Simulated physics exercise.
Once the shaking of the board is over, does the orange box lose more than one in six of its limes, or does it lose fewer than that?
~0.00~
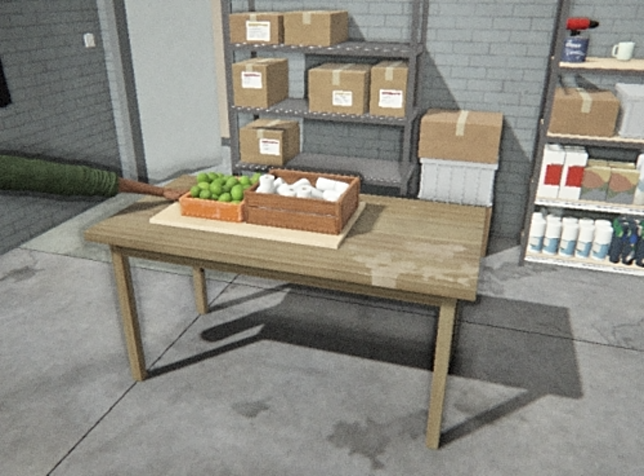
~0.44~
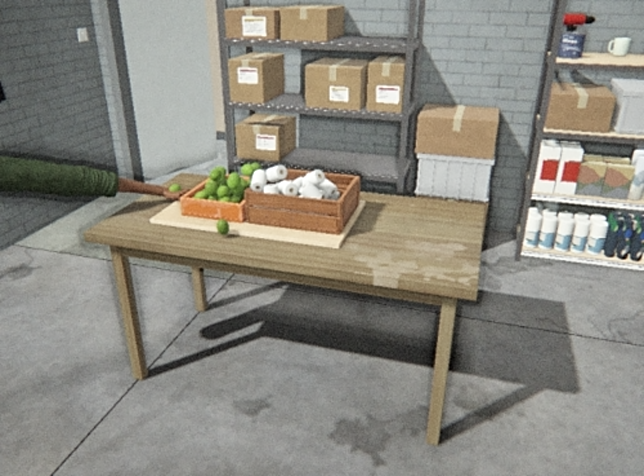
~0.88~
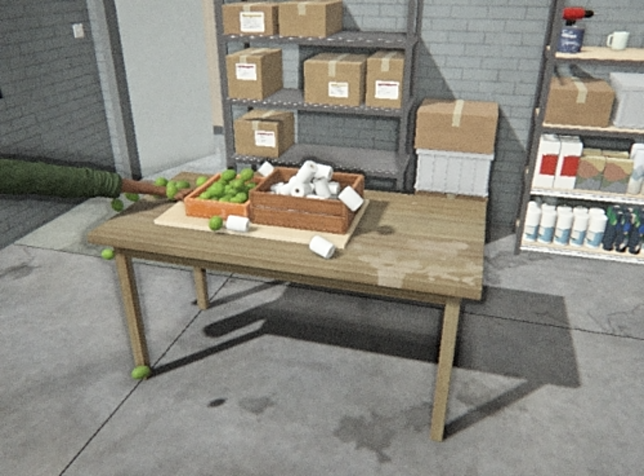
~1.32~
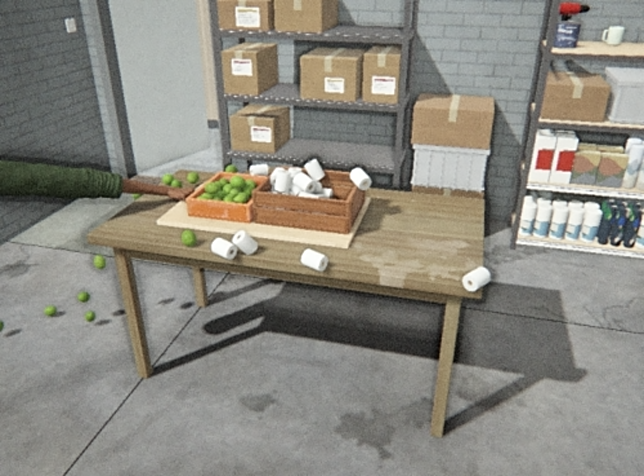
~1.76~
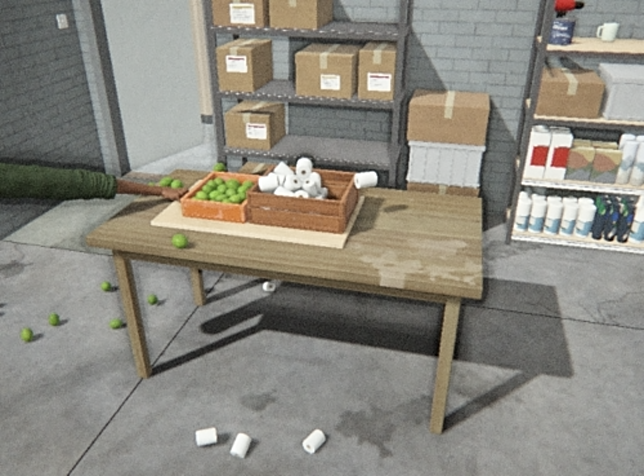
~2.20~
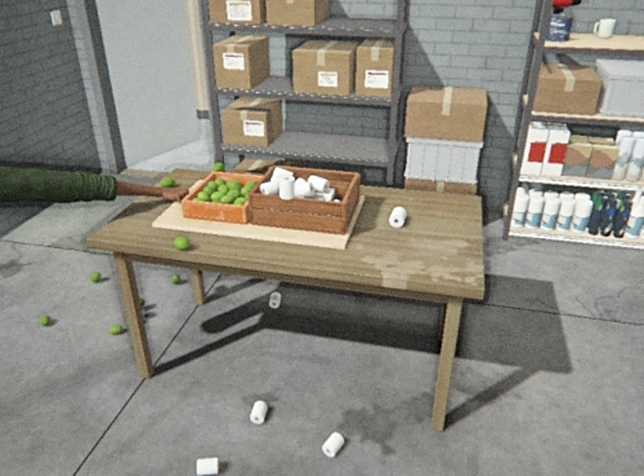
The orange box loses more than one in six of its limes. Several lie scattered on the table and on the floor to the left, while many others stay in the box.
